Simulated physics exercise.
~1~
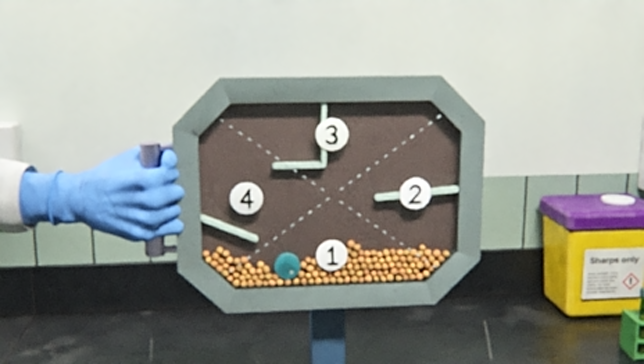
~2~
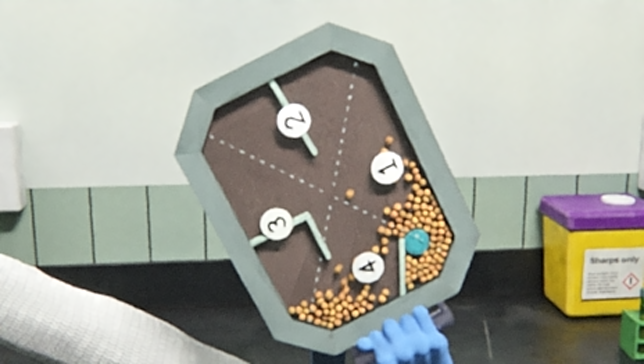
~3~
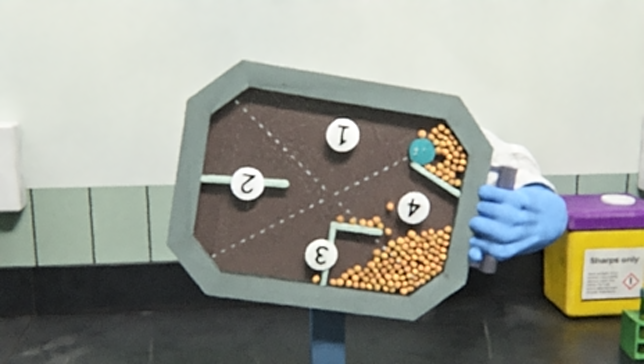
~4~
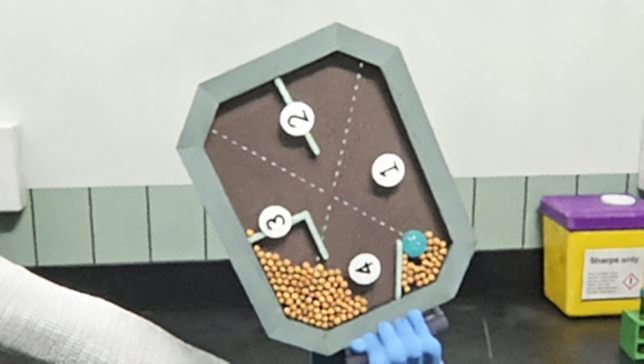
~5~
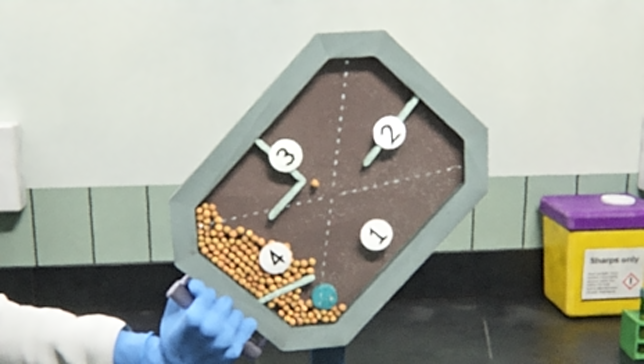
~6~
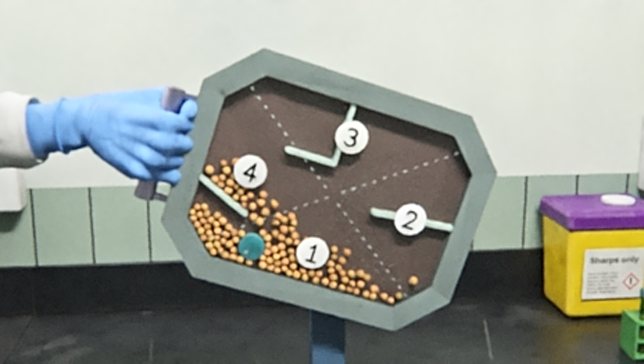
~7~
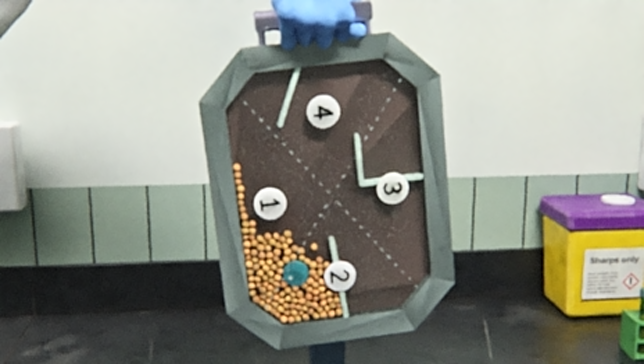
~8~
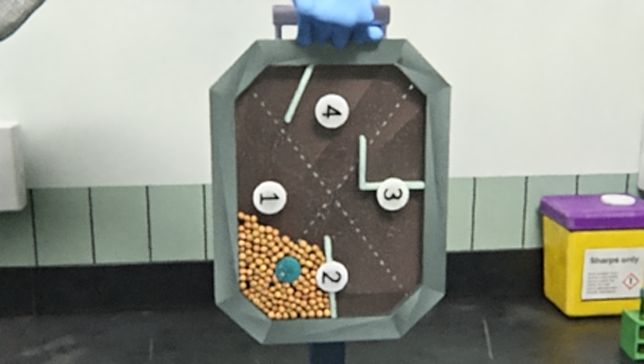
A shallow eight-sided case with a single layer of wooden beads and a turquoise disc along its bottom stands upright, a blue-gloved hand gripping its left-side handle. The hand swings the handle down and around to the right, turning the case anticlockwise until it is almost upside down. Most beads gather at the lower right, while some stay with the disc behind a slat above. The hand then reverses, and the beads slide to the lower left. It carries the handle clockwise to the top, leaving beads and disc piled at bottom left against the slat by wedge two.
